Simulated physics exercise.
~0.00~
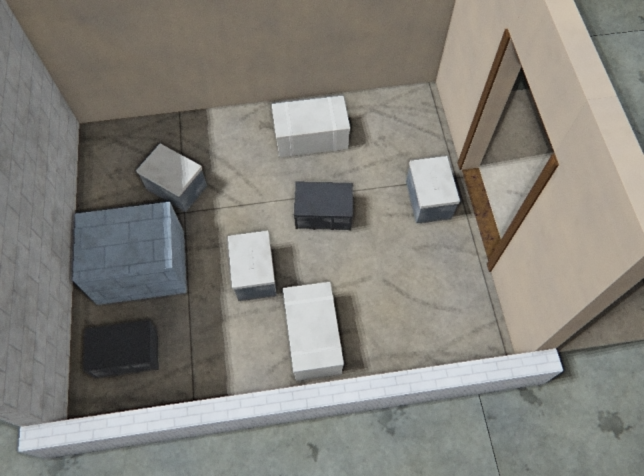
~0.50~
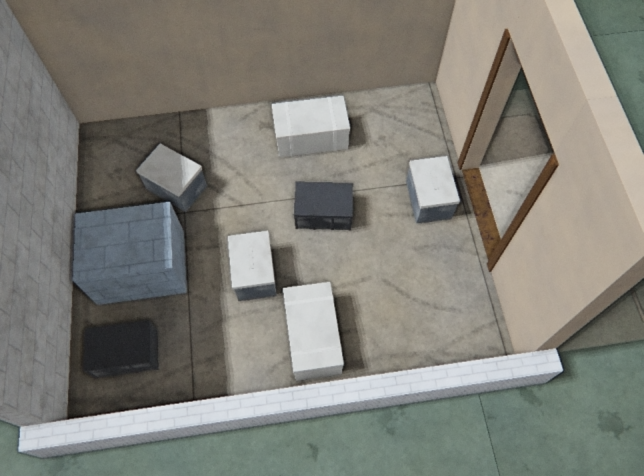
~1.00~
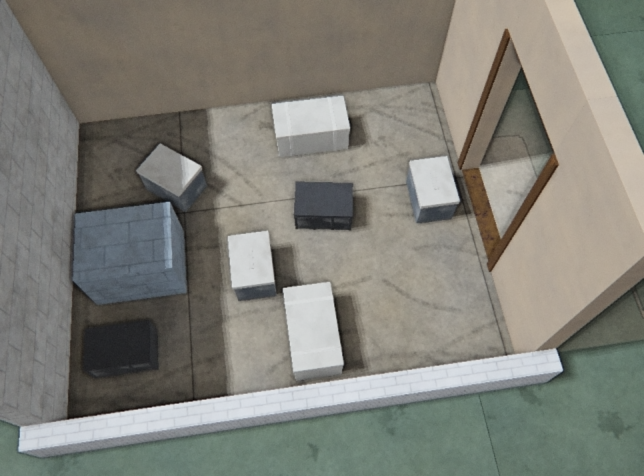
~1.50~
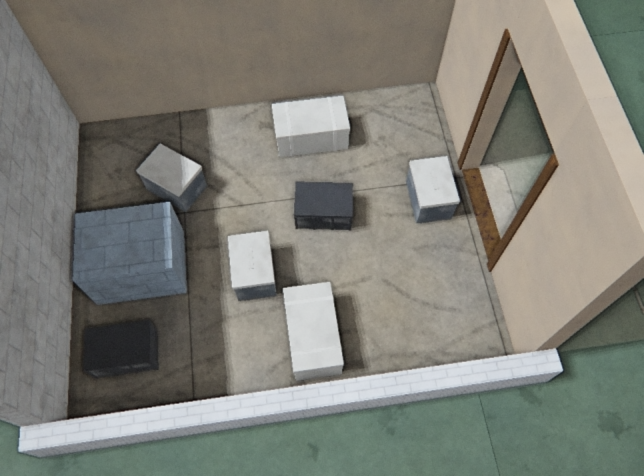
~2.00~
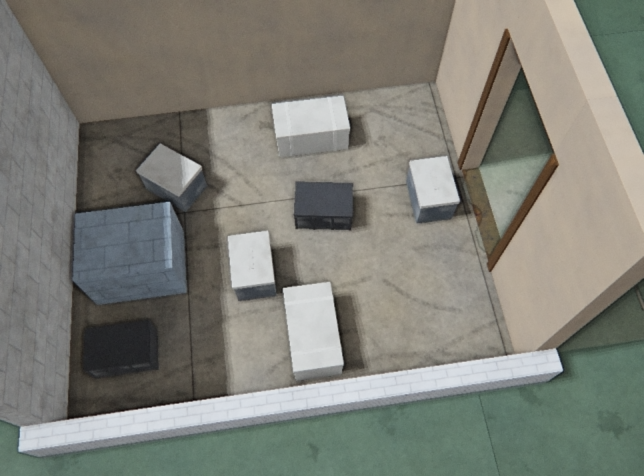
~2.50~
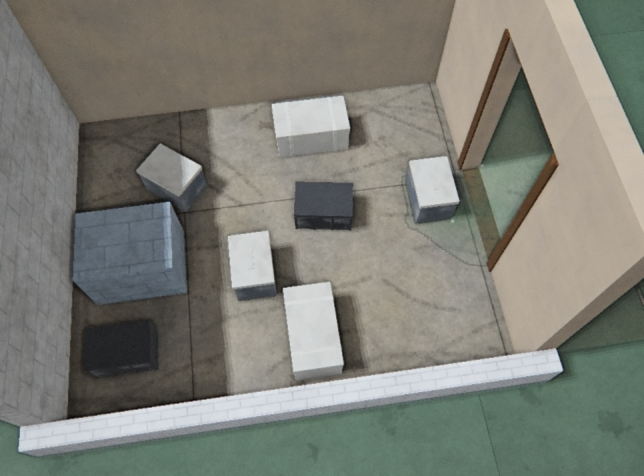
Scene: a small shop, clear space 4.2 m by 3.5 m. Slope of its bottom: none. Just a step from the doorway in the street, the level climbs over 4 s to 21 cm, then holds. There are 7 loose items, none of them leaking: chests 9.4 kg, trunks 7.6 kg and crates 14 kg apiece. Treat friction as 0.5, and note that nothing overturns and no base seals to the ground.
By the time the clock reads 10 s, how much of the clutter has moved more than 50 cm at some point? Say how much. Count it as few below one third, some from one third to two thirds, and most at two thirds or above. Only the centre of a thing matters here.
Most.
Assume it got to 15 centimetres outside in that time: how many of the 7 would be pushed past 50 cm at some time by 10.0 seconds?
Count: 3.
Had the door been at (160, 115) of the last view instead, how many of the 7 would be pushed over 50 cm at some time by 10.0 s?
Then 4.
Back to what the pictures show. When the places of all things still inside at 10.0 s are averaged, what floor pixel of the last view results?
About (149, 235).
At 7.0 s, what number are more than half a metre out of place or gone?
By that point, 5.
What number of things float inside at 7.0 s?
I'd say 4 of them.
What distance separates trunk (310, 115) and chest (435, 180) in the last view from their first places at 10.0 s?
200 cm and 300 cm respectively.
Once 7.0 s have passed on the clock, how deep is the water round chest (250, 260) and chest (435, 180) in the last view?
First about 3 cm, second about 7 cm.
After 3.5 s 1 of 7 are over 50 cm from their spots; 0 afloat.
After 4.5 s 1 of 7 are over 50 cm from their spots; 0 afloat.
After 7.0 s 5 of 7 are over 50 cm from their spots; 4 afloat.
After 10.0 s 5 of 7 are over 50 cm from their spots, and 6 have been at some point; 7 afloat.
